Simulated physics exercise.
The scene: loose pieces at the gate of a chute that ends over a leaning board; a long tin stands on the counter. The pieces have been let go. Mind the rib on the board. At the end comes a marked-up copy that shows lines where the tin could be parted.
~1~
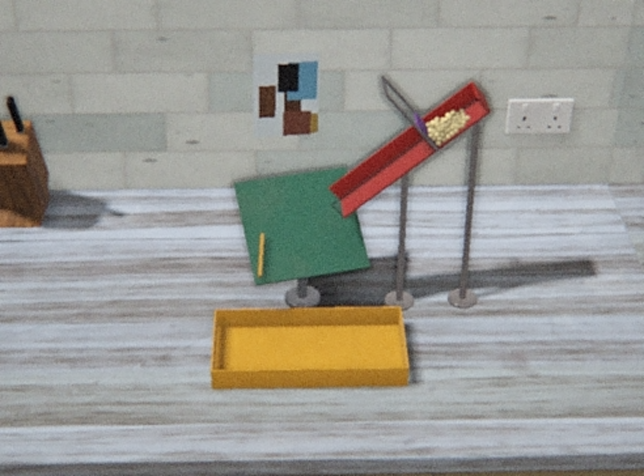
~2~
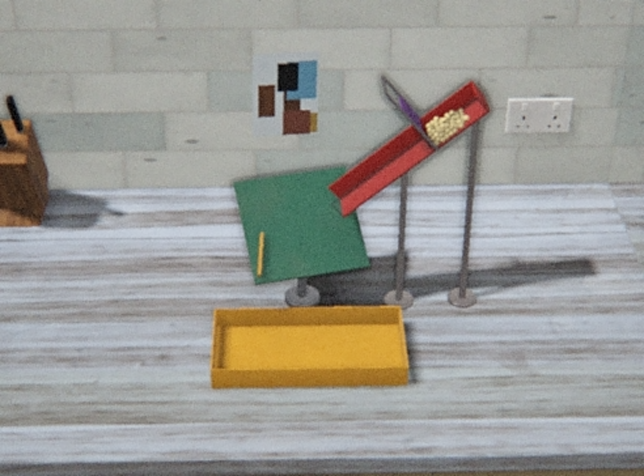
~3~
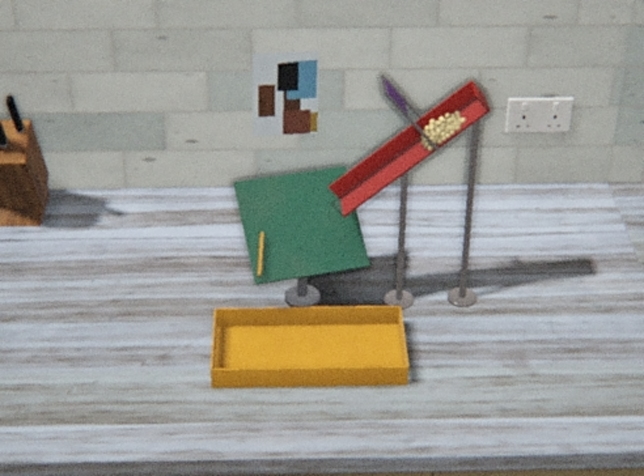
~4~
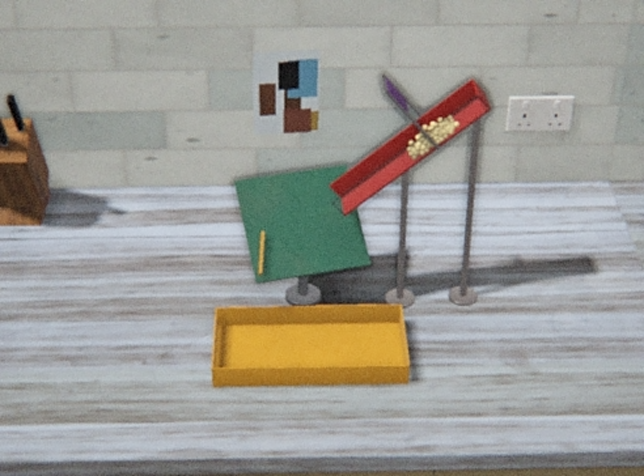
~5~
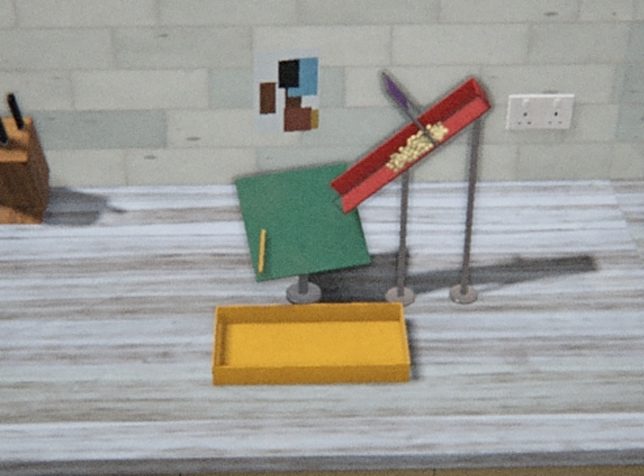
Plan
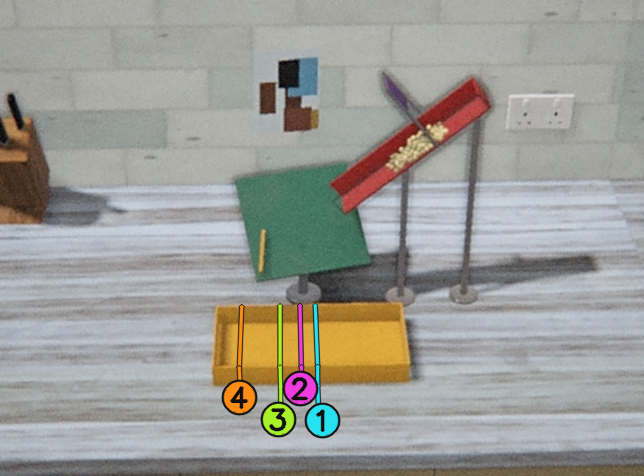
Pale soya beans sit bunched behind a gate near the top of a sloping red chute, above a tilted green board with a yellow rib and an empty yellow tin. The gate swings upright, and the beans begin sliding down to the left, spreading into a longer trail about halfway along the chute.
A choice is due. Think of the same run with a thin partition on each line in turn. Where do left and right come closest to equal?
Choose 3.
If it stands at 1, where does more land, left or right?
More lands on the left.
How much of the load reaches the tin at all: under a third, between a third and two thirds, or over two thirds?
It is over two thirds.
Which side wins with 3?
More lands on the left.
On the marked copy, line 1 crosses the front rim at (317, 365); line 2 crosses the front rim at (301, 365); line 3 crosses the front rim at (280, 366); line 4 crosses the front rim at (239, 367).
For line 1, of what is caught, nearly all on the left of the divider, a small part on the right.
For line 2, of what is caught, most on the left of the divider, a small part on the right.
For line 3, of what is caught, about two thirds on the left of the divider, about a third on the right.
For line 4, of what is caught, none on the left of the divider, all on the right.
